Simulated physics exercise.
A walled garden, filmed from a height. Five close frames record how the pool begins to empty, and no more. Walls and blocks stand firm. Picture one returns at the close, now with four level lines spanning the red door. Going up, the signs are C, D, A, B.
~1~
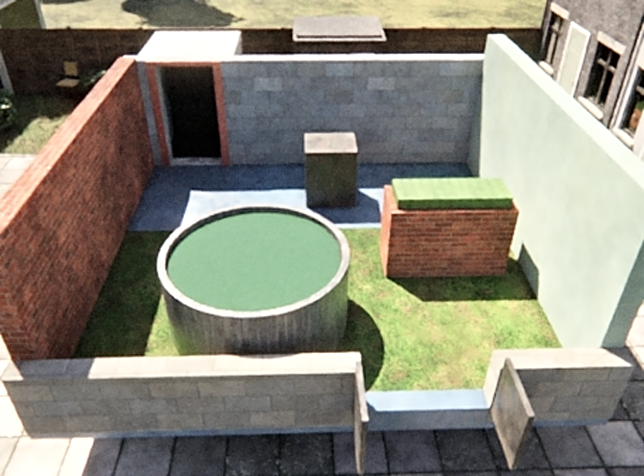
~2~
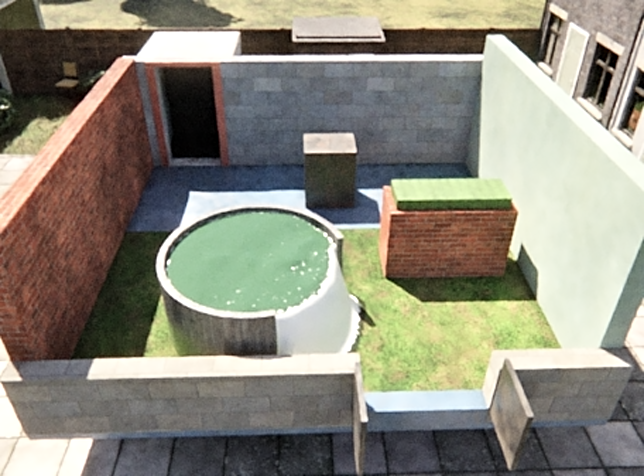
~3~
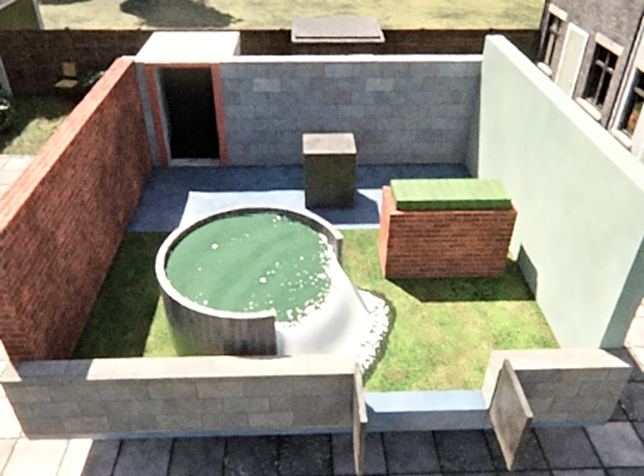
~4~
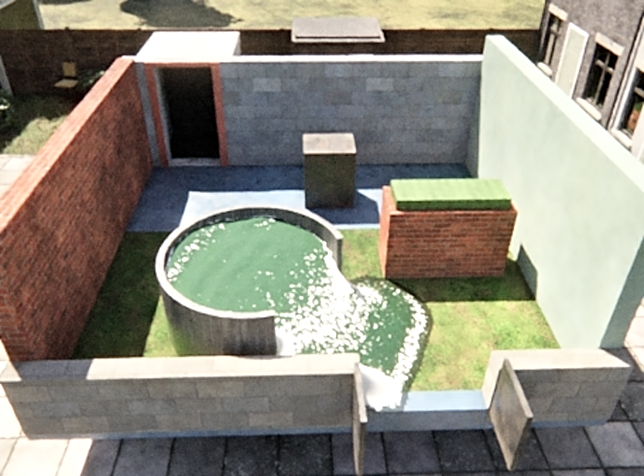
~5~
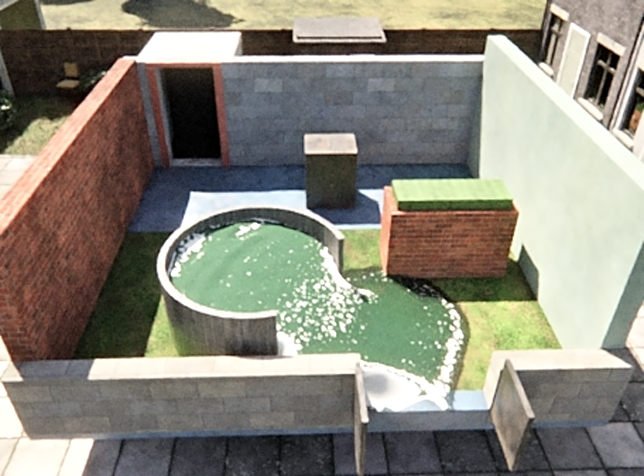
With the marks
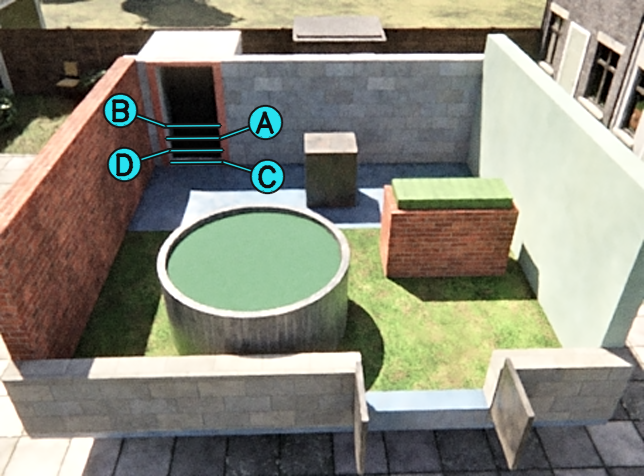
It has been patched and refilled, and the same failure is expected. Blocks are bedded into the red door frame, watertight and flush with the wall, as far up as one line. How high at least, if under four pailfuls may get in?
C.
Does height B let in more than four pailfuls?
No, that is safe.
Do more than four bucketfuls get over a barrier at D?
No.
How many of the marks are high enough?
All four.
In cyan, A at (193, 138); B at (192, 125); C at (197, 162); D at (195, 150); from the bottom up C, D, A, B.
For height A, nothing gets over.
For height B, nothing gets over.
For height C, nothing gets over.
For height D, nothing gets over.
